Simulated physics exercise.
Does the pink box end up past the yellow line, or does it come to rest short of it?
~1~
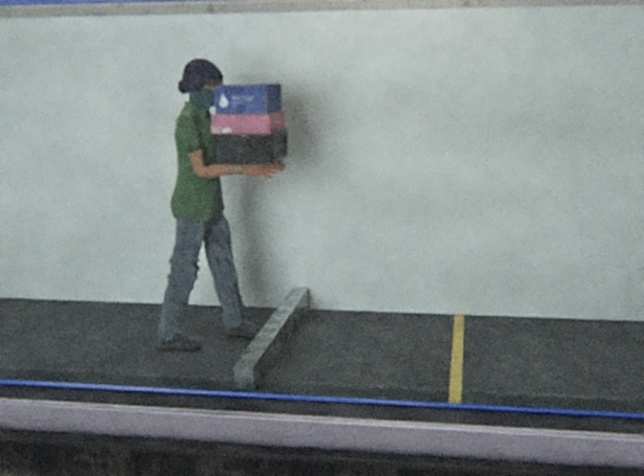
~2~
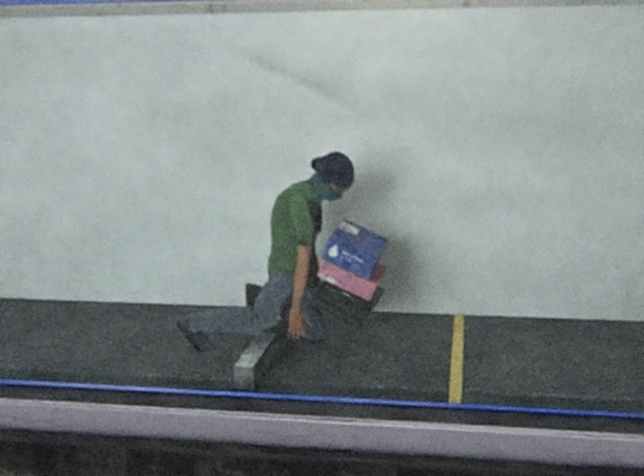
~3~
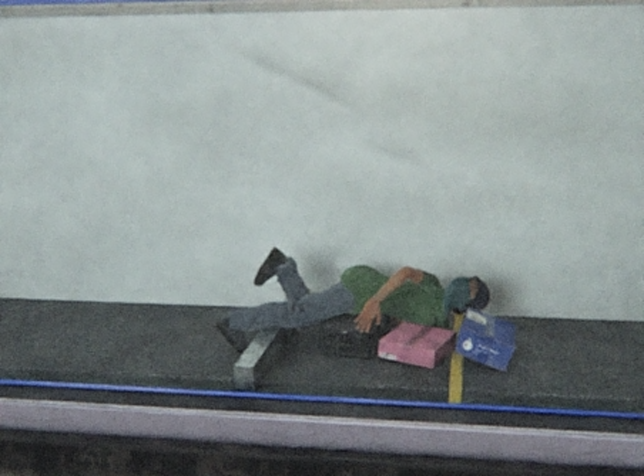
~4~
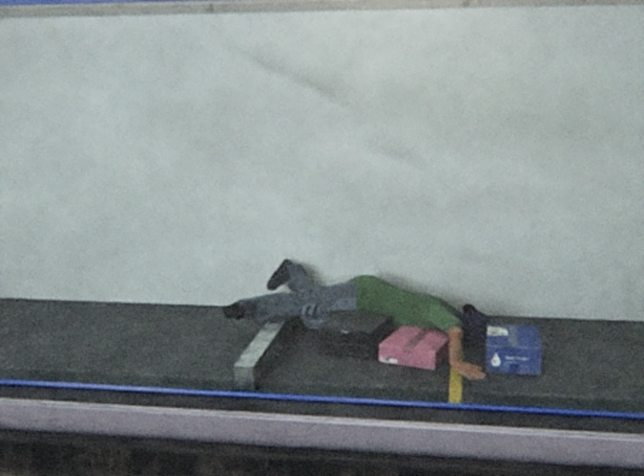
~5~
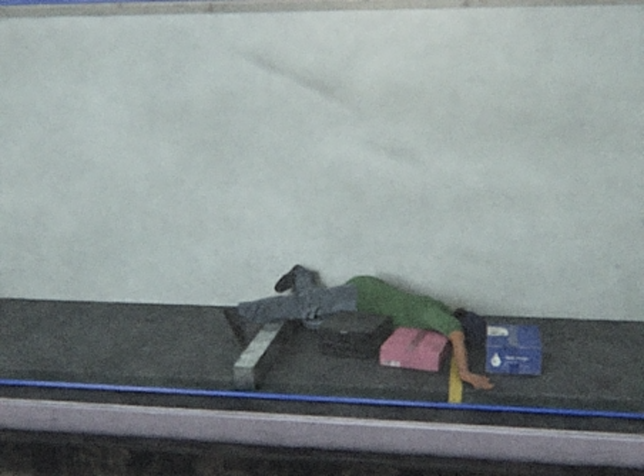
The pink box comes to rest just short of the yellow line, on the left side of it.
